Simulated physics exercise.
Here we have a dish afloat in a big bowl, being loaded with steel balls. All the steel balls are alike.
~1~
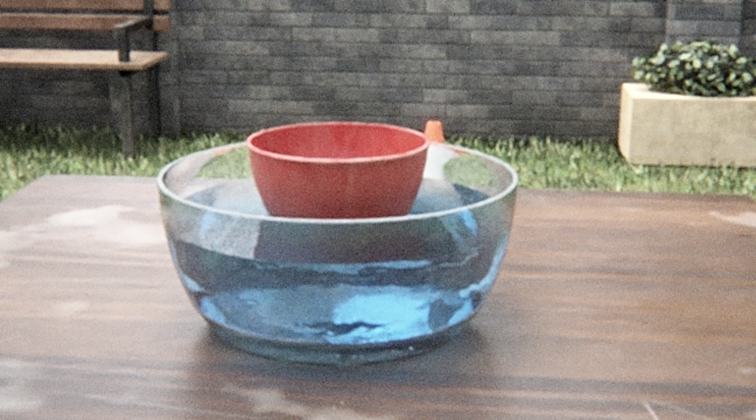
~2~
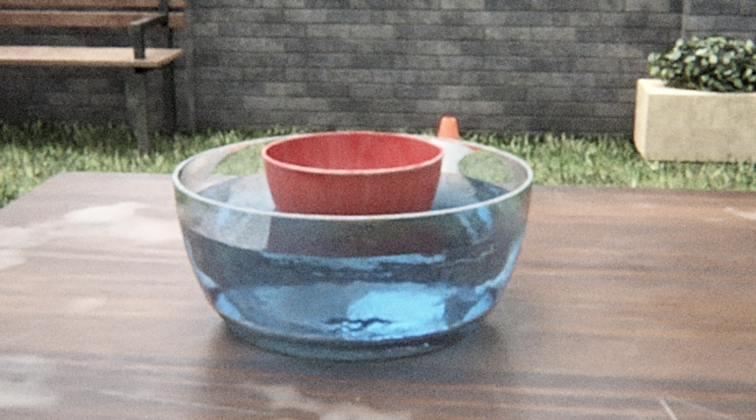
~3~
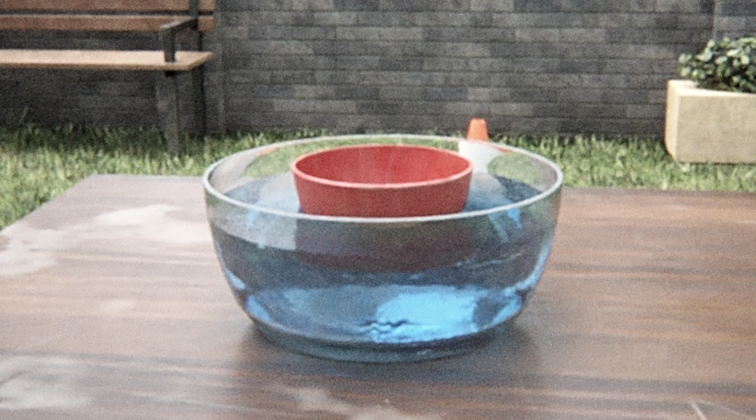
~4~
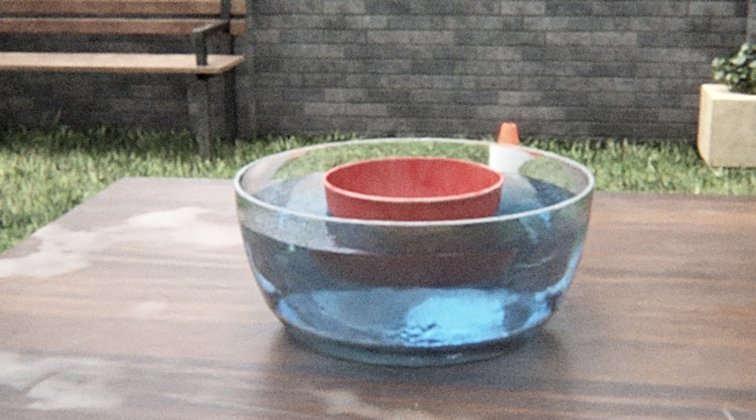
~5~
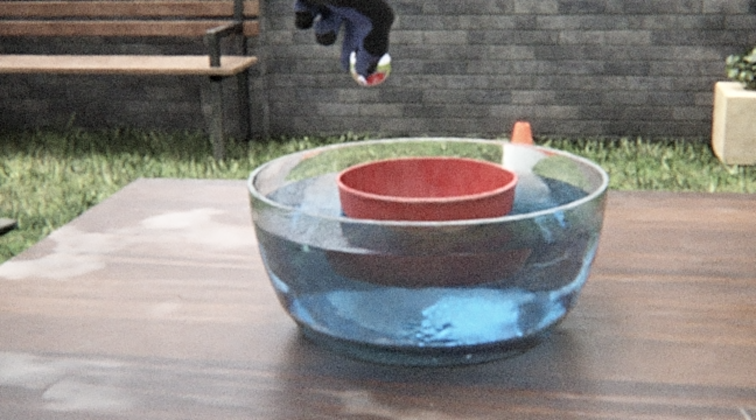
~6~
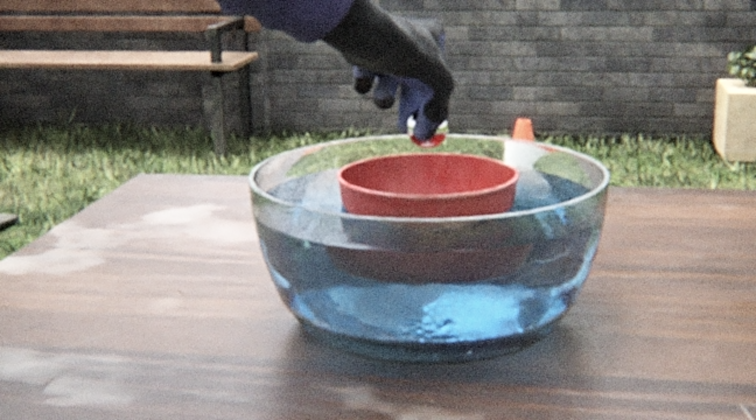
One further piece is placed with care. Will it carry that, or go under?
As it turns out, it carries it.
Shortly, the steel ball is in and the dish dips.
Then, it steadies; about a fifth of its side above the surface.
At the finish, the dish floats; about a fifth of its side above the surface.
